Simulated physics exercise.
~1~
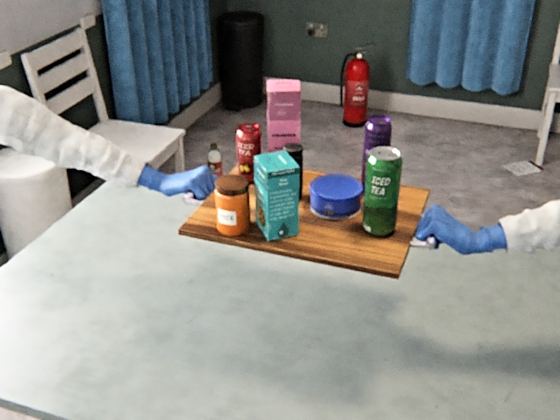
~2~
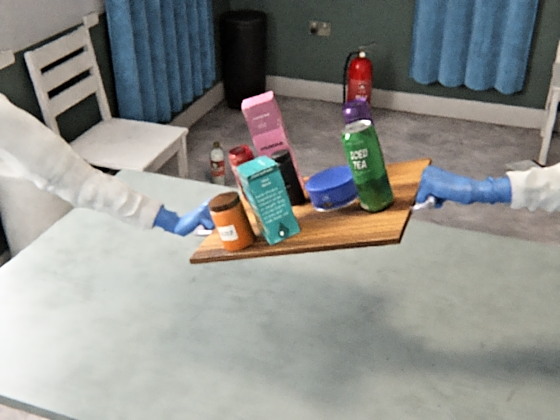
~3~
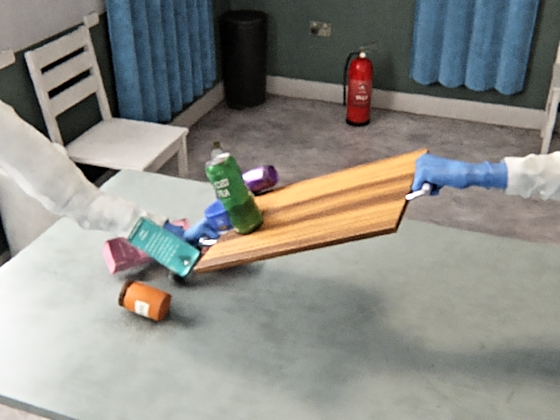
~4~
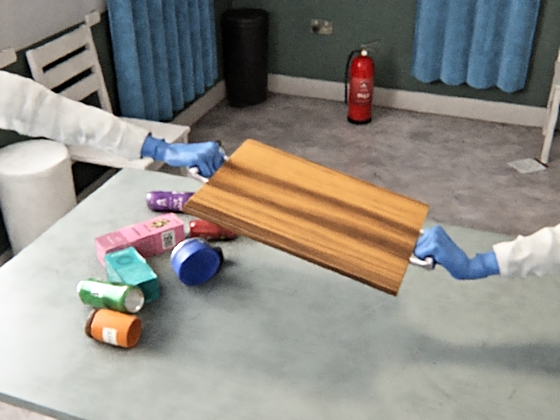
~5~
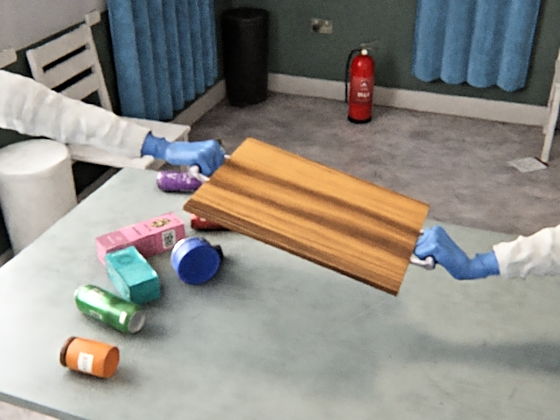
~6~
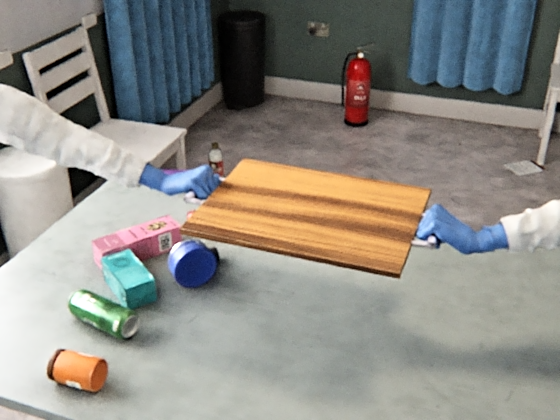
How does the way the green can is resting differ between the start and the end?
At the start the green can stands upright on the wooden tray. By the end it is lying on its side on the table.
